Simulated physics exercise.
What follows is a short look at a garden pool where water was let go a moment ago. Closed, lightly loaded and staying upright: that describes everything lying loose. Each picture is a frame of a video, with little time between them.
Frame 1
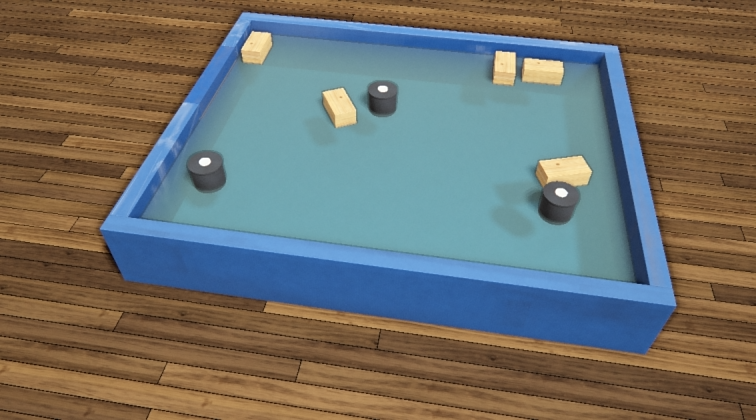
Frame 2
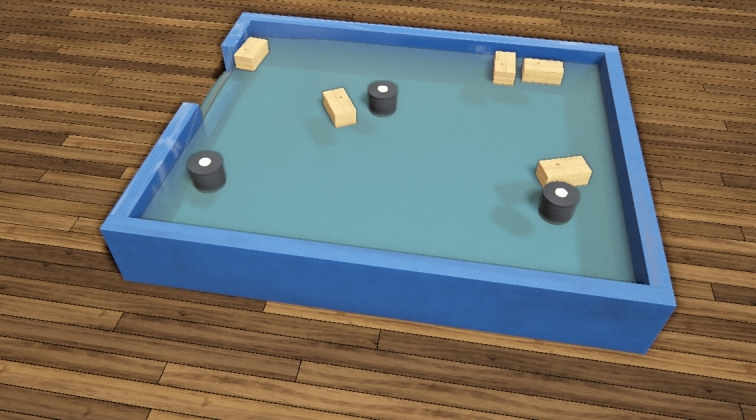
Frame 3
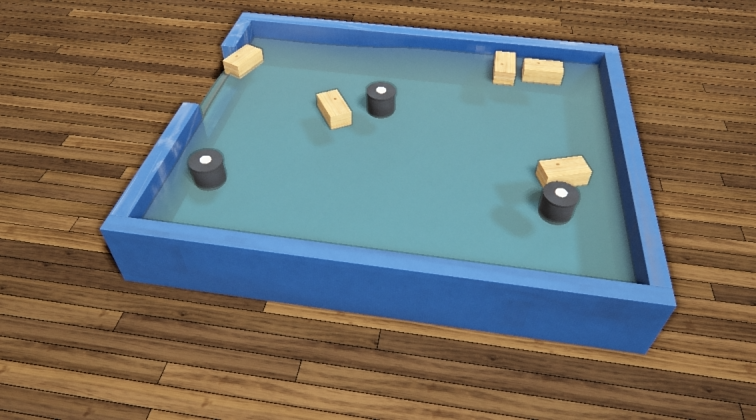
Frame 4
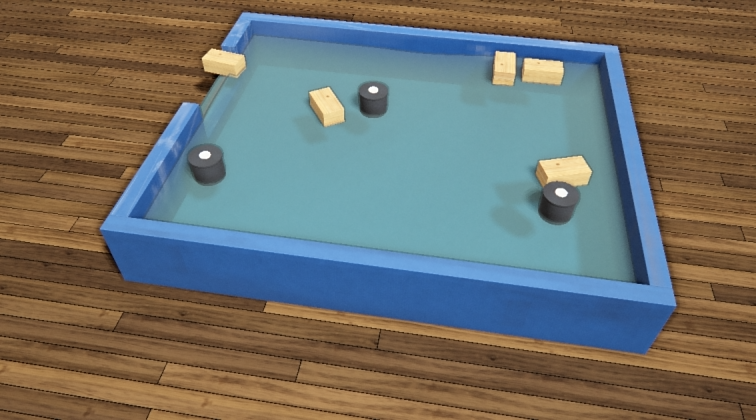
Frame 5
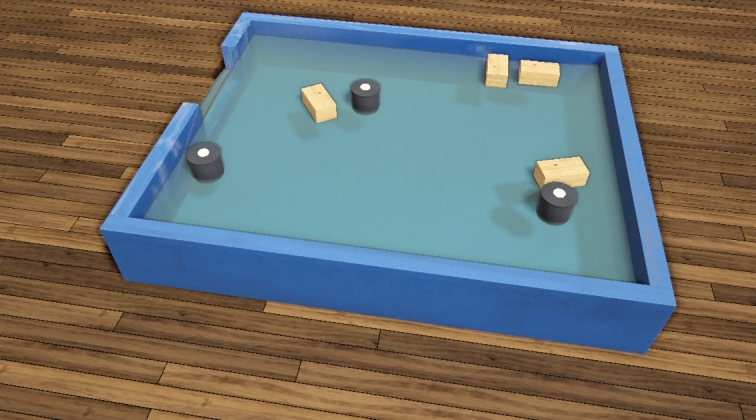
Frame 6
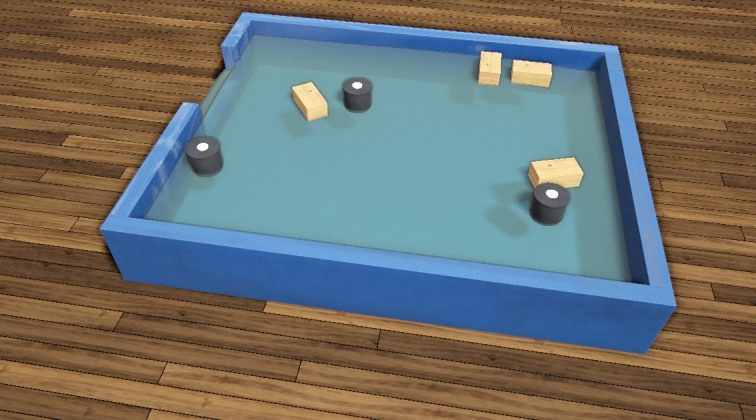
At the start, five pale wooden blocks and three dark round tubs float in a blue-walled pool on a wooden floor. A gap opens in the left wall, and the nearest block slides out through it and disappears from view, then the remaining blocks and tubs drift slightly, mostly leftward.
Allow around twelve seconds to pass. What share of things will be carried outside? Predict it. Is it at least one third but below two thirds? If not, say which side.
The amount is a third up to two thirds.
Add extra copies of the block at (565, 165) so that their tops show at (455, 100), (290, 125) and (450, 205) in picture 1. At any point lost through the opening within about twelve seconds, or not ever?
Outcomes in turn are not expelled, expelled, not expelled.
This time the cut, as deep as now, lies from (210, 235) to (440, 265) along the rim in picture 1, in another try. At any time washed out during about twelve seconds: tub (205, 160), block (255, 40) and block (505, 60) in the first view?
In sequence: Escapes, remains, remains.
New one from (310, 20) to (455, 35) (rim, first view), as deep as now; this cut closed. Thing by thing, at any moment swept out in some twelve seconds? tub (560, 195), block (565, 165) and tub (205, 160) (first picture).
Per object, as asked: Not flushed / not flushed / not flushed.
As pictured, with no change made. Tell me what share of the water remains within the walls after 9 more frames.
80 %.
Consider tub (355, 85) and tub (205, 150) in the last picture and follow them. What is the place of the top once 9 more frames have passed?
Estimated: (309, 82); (214, 109).
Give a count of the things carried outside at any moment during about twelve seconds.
It totals 4.
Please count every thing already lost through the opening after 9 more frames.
The answer here is 1.
A moment on, 1 of 8 are out; 7 afloat.
Next, 1 of 8 are out; 7 afloat.
Later, 3 of 8 are out; 5 afloat.
In the end, 4 of 8 are out; 4 afloat.
